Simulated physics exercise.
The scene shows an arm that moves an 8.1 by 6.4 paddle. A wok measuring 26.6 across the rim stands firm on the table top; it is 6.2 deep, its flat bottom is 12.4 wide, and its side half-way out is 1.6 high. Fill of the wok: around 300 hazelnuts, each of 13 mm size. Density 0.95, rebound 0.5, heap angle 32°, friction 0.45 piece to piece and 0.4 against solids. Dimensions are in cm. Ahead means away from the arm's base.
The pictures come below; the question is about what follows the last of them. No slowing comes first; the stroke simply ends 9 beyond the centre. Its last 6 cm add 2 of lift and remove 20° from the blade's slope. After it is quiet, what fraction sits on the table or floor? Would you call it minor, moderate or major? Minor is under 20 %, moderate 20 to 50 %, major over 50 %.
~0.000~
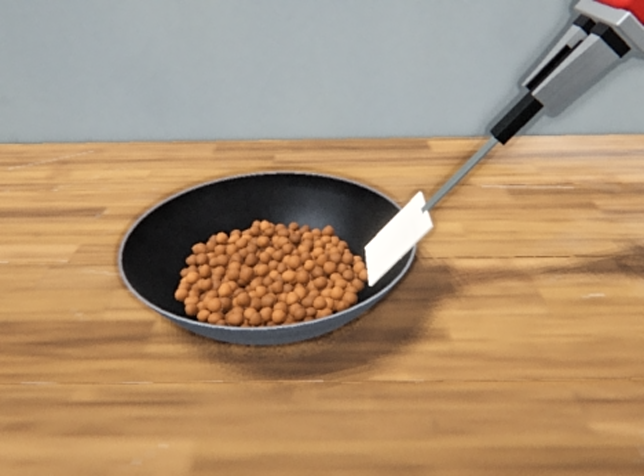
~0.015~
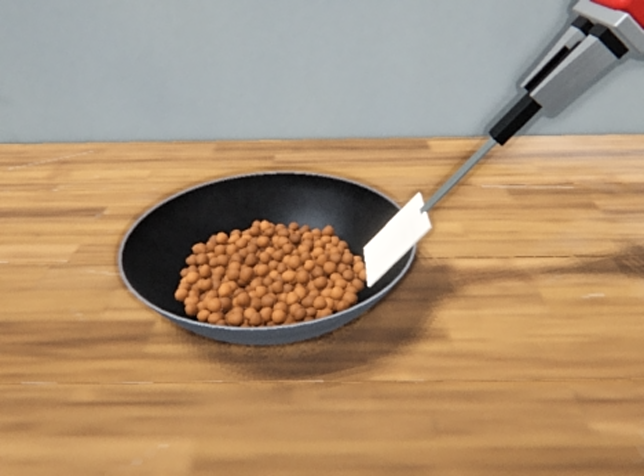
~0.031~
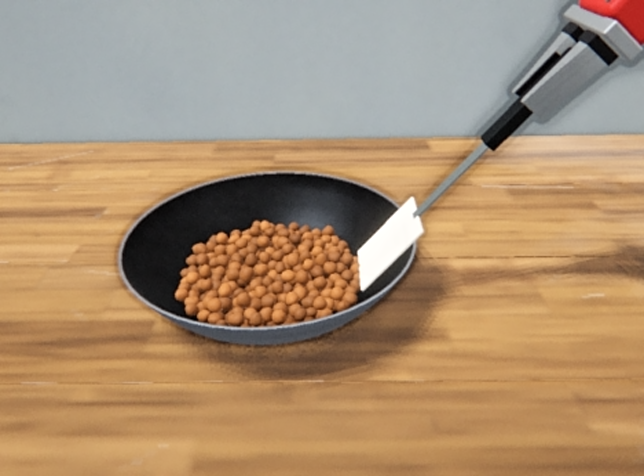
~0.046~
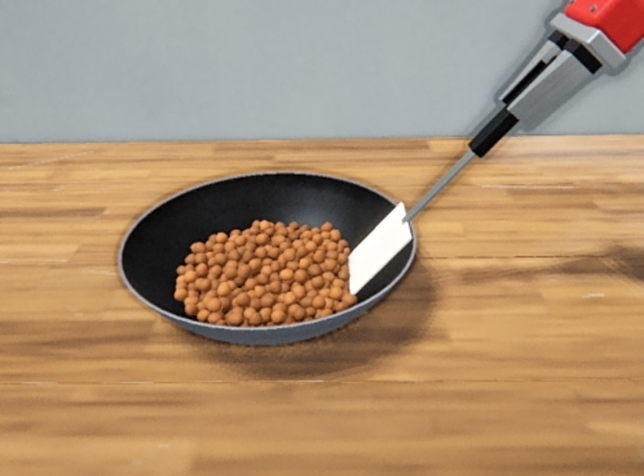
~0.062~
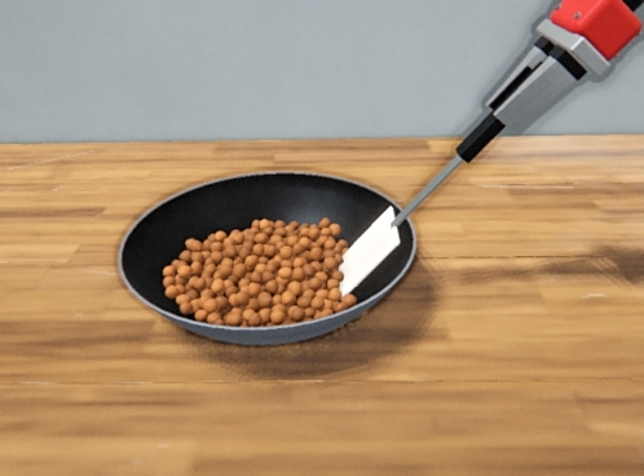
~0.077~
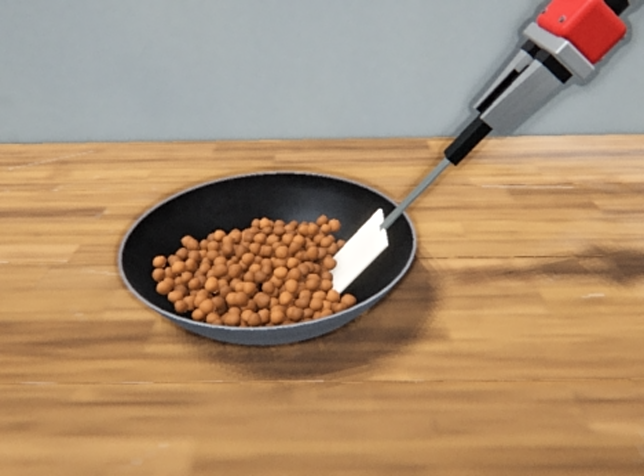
I would call it minor.
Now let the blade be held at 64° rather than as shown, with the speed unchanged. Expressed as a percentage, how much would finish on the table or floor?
In that case around 15 per cent.
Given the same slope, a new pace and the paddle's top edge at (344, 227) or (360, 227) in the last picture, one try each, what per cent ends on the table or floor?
That comes to some 30 and some 30 percent, in that order.
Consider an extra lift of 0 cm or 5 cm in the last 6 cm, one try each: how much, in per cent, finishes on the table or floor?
5 and 15 %.
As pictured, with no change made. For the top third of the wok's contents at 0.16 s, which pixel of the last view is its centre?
At about (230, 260).
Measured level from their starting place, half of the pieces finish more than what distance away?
It comes to some 4 cm.
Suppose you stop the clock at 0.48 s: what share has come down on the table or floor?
I'd put it at around 10 per cent.
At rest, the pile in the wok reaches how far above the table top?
Height at rest: Roughly 7.0 cm.
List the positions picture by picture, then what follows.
Paddle top edge at (426, 208), sloping 51°; upper third of the load around (278, 261), from x 180 to 365, top at y 225; 305 in the wok, in the first picture.
Paddle top edge at (425, 209), sloping 51°; upper third of the load around (278, 261), from x 180 to 365, top at y 225, in the second picture.
Paddle top edge at (418, 214), sloping 51°; upper third of the load around (280, 261), from x 180 to 360, top at y 225, in the third picture.
Paddle top edge at (406, 220), sloping 51°; upper third of the load around (277, 261), from x 180 to 350, top at y 225, in the fourth picture.
Paddle top edge at (395, 224), sloping 51°; upper third of the load around (266, 264), from x 170 to 350, top at y 225, in the fifth picture.
Paddle top edge at (384, 226), sloping 51°; upper third of the load around (255, 264), from x 160 to 350, top at y 220; 305 in the wok, in the sixth picture.
After 0.16 s, sloping 51°, highest piece 6 above the table; 305 in the wok.
After 0.24 s, sloping 44°, highest piece 7 above the table; 305 in the wok.
After 0.48 s, sloping 31°, highest piece 8 above the table; 270 in the wok, 27 on the table or floor, 8 on the blade or in flight.
After 1.53 s, sloping 31°, highest piece 7 above the table; 270 in the wok, 35 on the table or floor.
At rest, 270 in the wok, 35 on the table or floor. That is 11 % on the table or floor.
